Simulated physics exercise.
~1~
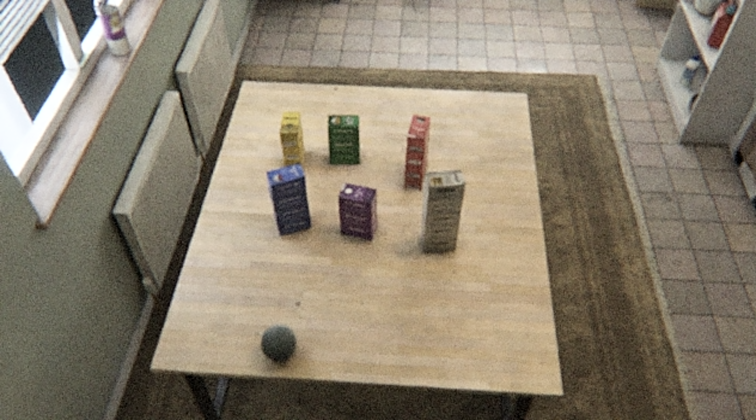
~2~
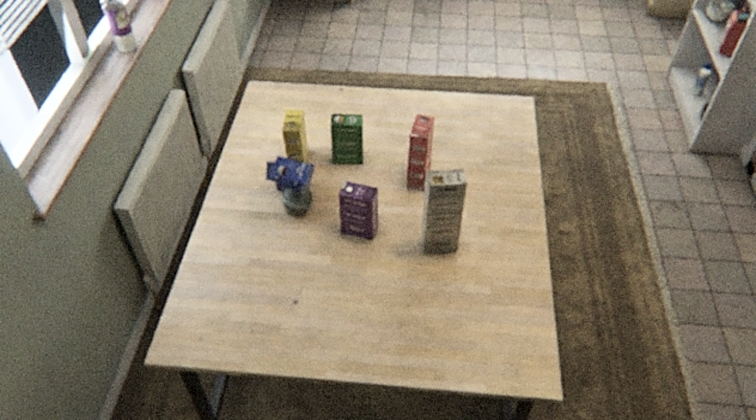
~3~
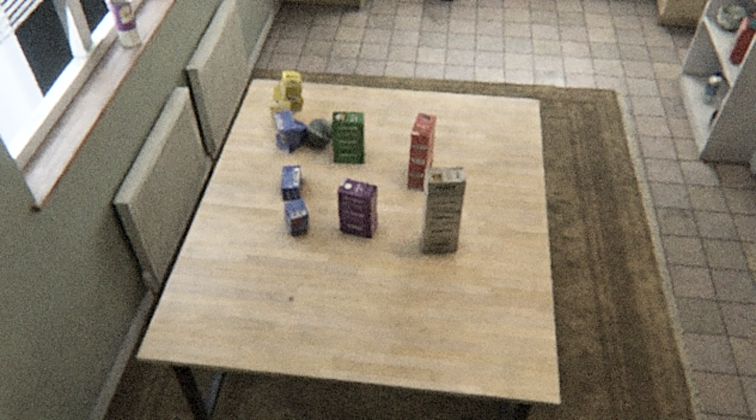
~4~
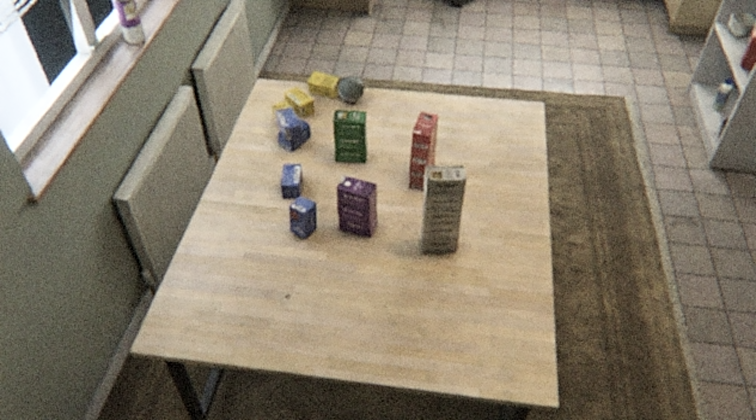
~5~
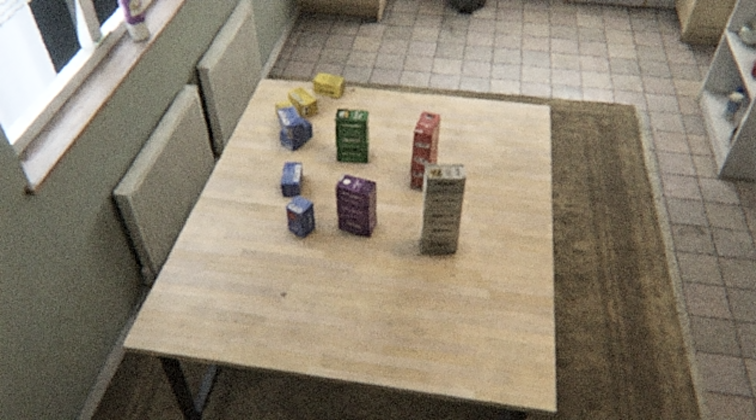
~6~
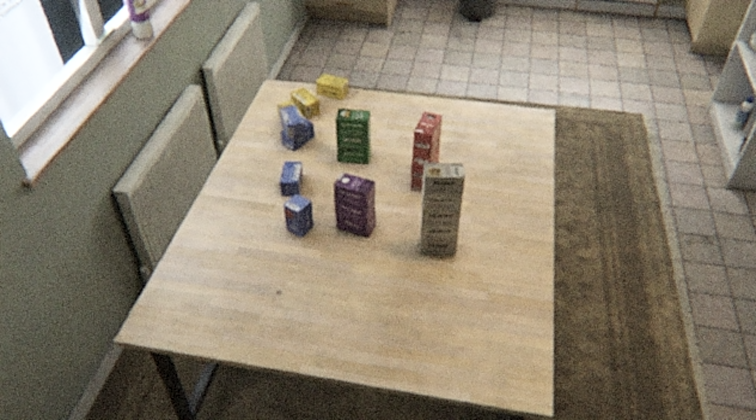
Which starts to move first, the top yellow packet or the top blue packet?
The top blue packet moves first, as the ball hits the blue column before the top yellow packet is knocked from its place.
